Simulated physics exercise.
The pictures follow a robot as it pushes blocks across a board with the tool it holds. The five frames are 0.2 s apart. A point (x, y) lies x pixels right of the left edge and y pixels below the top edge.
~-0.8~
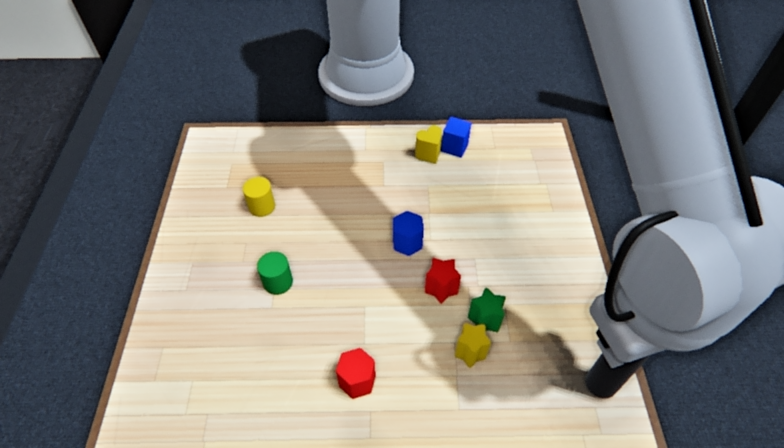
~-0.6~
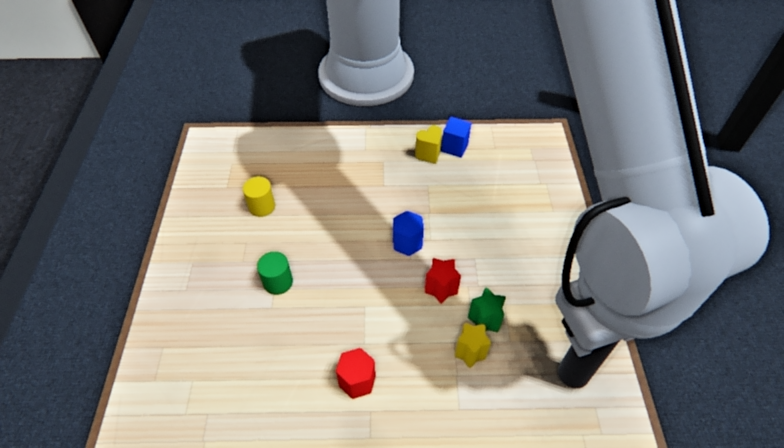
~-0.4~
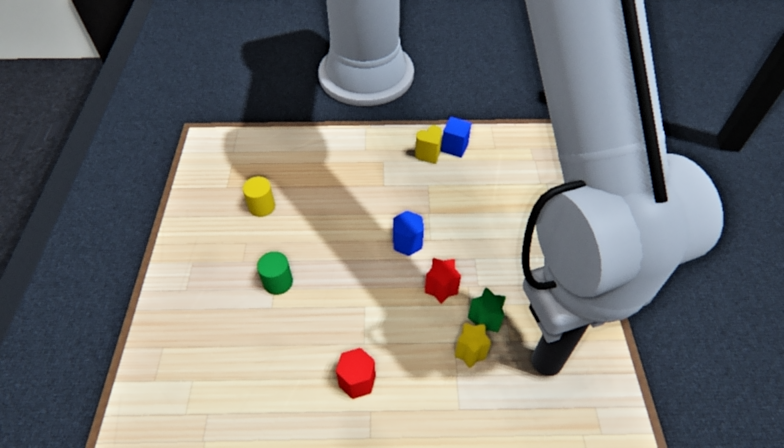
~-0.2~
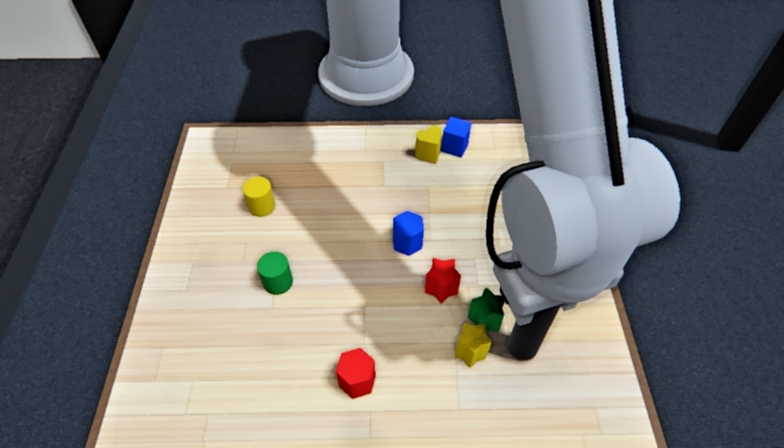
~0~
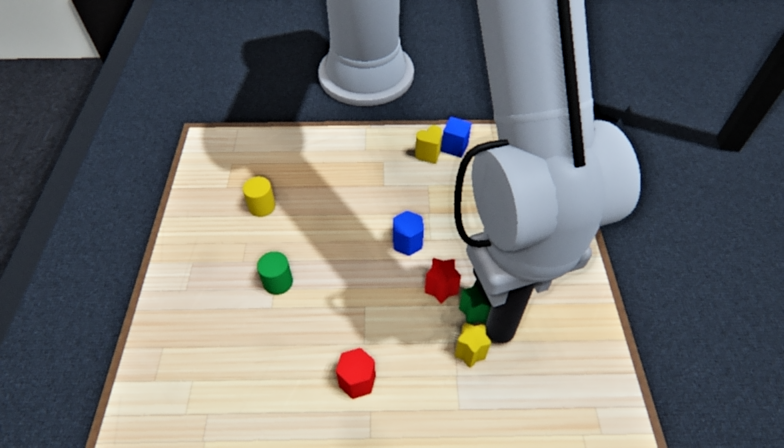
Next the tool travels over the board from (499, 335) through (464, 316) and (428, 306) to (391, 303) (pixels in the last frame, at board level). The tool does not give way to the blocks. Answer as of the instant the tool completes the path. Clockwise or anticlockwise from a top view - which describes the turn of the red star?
It turns round anticlockwise.
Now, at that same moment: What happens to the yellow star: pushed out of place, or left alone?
The yellow star will stay where it stands.
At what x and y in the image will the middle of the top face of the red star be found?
It should be at (428, 247) by then.
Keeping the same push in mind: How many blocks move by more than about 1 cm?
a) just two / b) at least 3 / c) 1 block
Answer: A.
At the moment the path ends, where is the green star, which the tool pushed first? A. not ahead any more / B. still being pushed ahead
I'll go with A - not ahead any more.
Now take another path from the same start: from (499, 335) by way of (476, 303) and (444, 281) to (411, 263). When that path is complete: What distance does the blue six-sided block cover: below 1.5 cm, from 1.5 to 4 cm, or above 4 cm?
Ends 1.5 to 4 cm away.
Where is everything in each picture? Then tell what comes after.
Tip of the tool at (601, 383), middles of tops, red star at (444, 270), yellow star at (475, 336), green star at (490, 303), in the first picture.
Tool at (573, 374), nothing pushed, in the second picture.
Tool at (547, 362), nothing pushed, in the third picture.
Tool at (522, 347), nothing pushed, in the fourth picture.
Tool at (500, 330), red star at (444, 270), yellow star at (475, 336), green star at (480, 294), in the fifth picture.
The first path, step by step. One third of the way, tool at (465, 312); red star at (432, 257), turned 30° anticlockwise; green star at (456, 272), turned 40° clockwise.
Two thirds of the way, tool at (428, 301); red star at (428, 247), turned 60° anticlockwise; green star at (447, 268), turned 105° clockwise.
At the end, tool at (391, 298); red star at (428, 247), turned 60° anticlockwise; yellow star unmoved; green star at (448, 268), turned 105° clockwise.
